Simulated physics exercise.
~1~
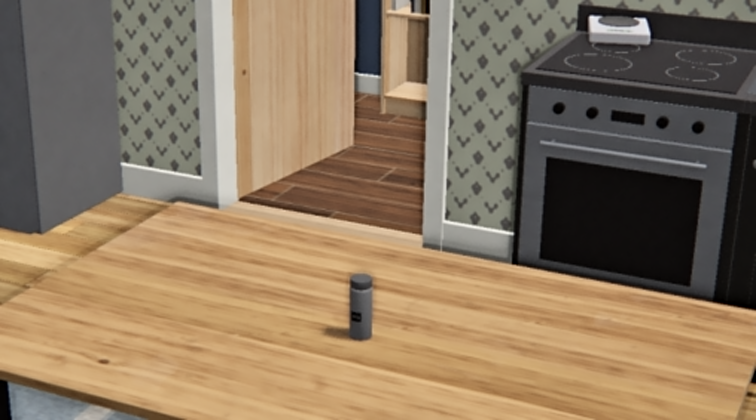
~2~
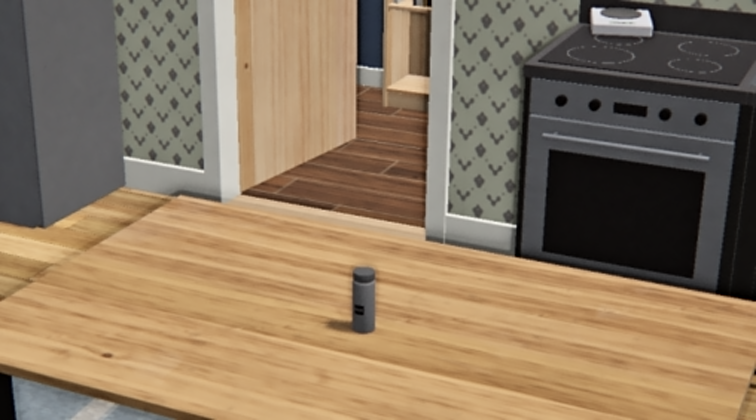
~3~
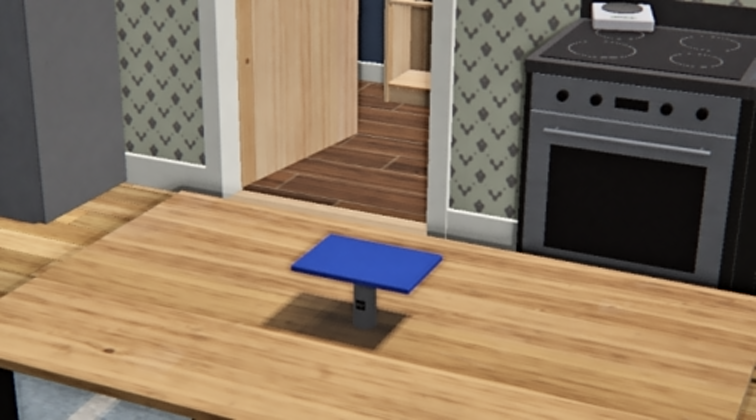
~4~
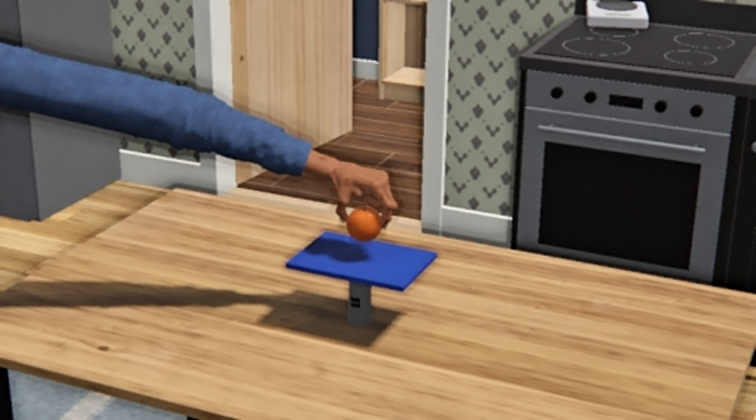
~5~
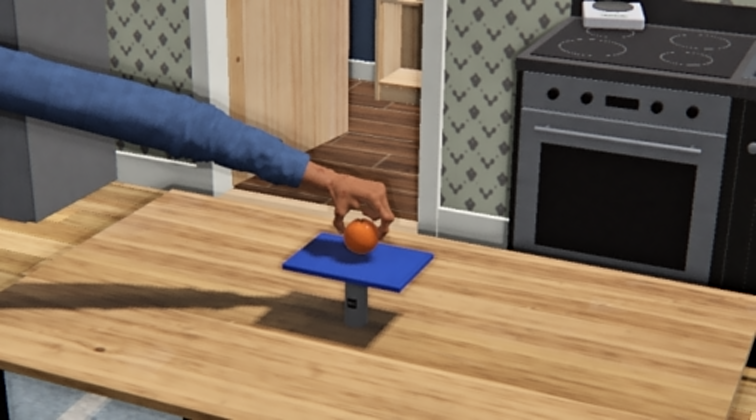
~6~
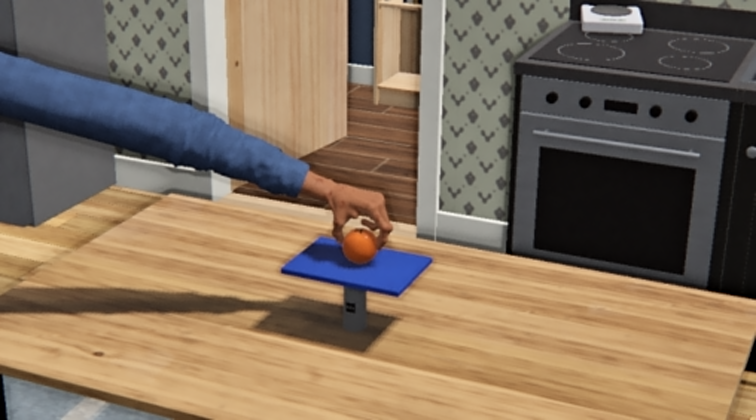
At first, a small grey shaker stands alone on a wooden table in a kitchen, and then a flat blue board rests on top of it. A hand in a blue sleeve reaches in from the left, lowers an orange tomato a short way onto the board, and keeps holding it there.
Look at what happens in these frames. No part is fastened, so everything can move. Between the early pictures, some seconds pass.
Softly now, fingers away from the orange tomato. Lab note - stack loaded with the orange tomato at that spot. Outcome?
Outcome: Stable.
Then, 0.20 s on from there, no change.
Then, 0.70 s on from there, orange tomato resting near (360, 246).
In the end, all 3 unmoved. At the end, from the last picture's camera, orange tomato near (360, 246). The stack holds.
